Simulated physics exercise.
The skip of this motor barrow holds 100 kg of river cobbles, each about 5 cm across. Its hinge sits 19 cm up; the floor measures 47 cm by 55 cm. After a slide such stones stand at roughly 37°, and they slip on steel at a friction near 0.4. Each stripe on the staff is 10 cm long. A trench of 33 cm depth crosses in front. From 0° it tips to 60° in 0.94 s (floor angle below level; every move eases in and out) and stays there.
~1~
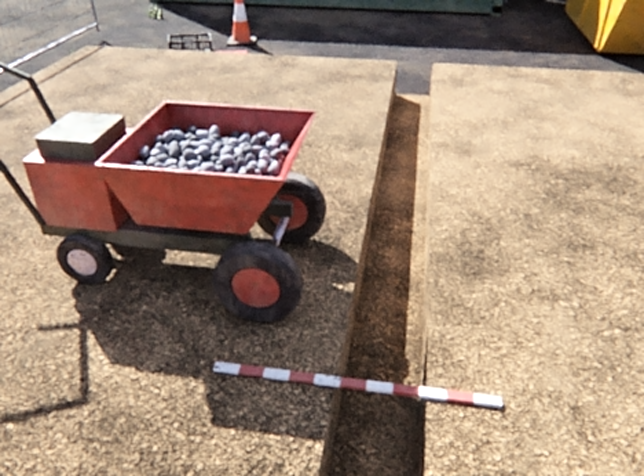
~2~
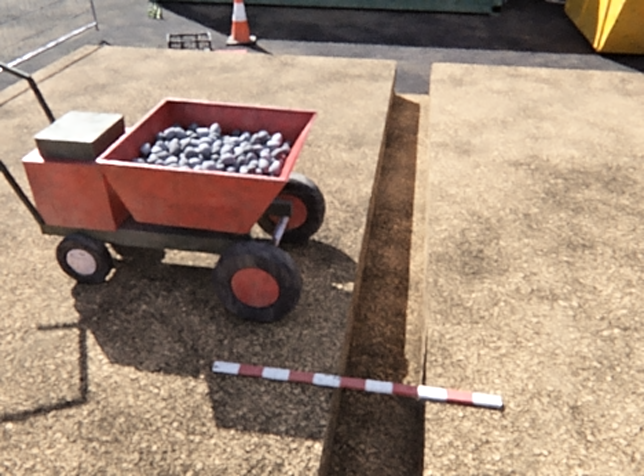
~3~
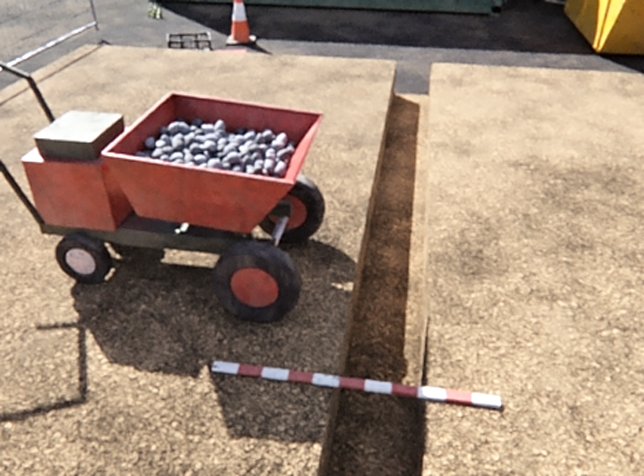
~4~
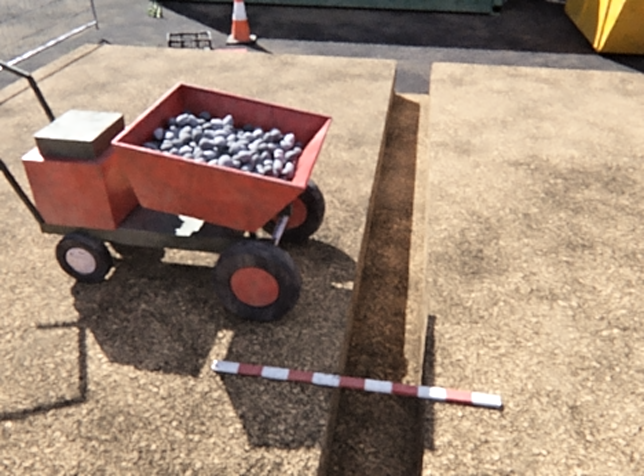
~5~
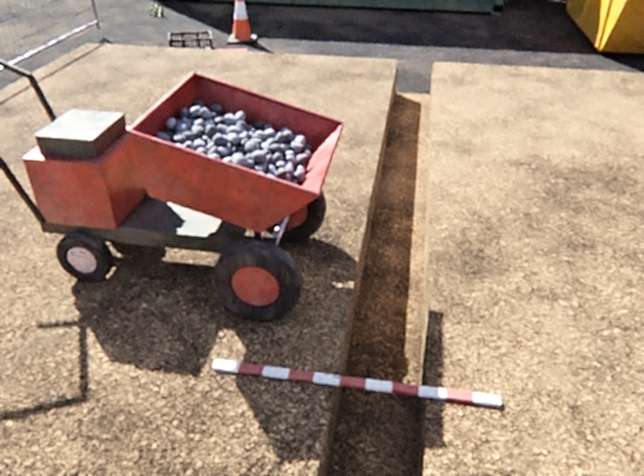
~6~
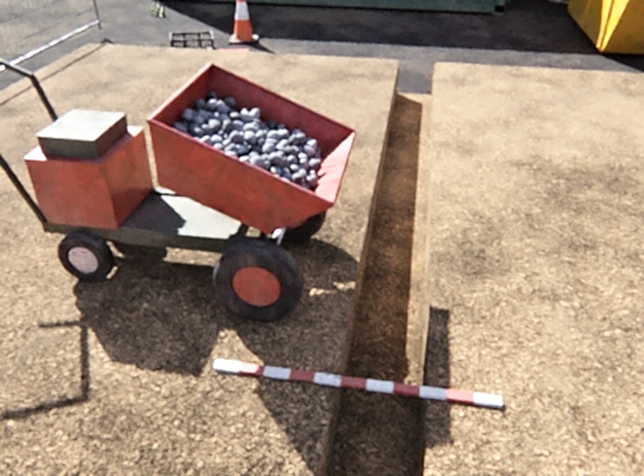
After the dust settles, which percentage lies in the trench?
Some 33 per cent of it.
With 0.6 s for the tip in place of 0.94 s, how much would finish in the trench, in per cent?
It would be near 25 per cent.
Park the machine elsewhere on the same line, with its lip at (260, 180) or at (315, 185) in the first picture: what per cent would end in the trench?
Near 40 per cent from the first place, 15 from the second.
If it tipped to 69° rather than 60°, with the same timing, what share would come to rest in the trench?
In that case some 65 per cent.
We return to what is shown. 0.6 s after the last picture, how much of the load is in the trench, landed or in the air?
Some 10 per cent.
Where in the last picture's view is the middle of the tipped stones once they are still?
Their middle is at about (410, 336).
Then, 0.3 s after the last picture the floor is at 50°, 100 % in the skip; the foremost stones are at (355, 214).
Then, 0.6 s after the last picture the floor is at 60°, 90 % in the skip, 9 % in the trench, 1 % past the trench; the foremost stones are at (436, 267).
Then, 1.0 s after the last picture the floor is at 60°, 65 % in the skip, 18 % in the trench, 16 % past the trench; the foremost stones are at (517, 287).
Then, 2.9 s after the last picture the floor is at 60°, 50 % in the skip, 33 % in the trench, 17 % past the trench; the foremost stones are at (569, 280).
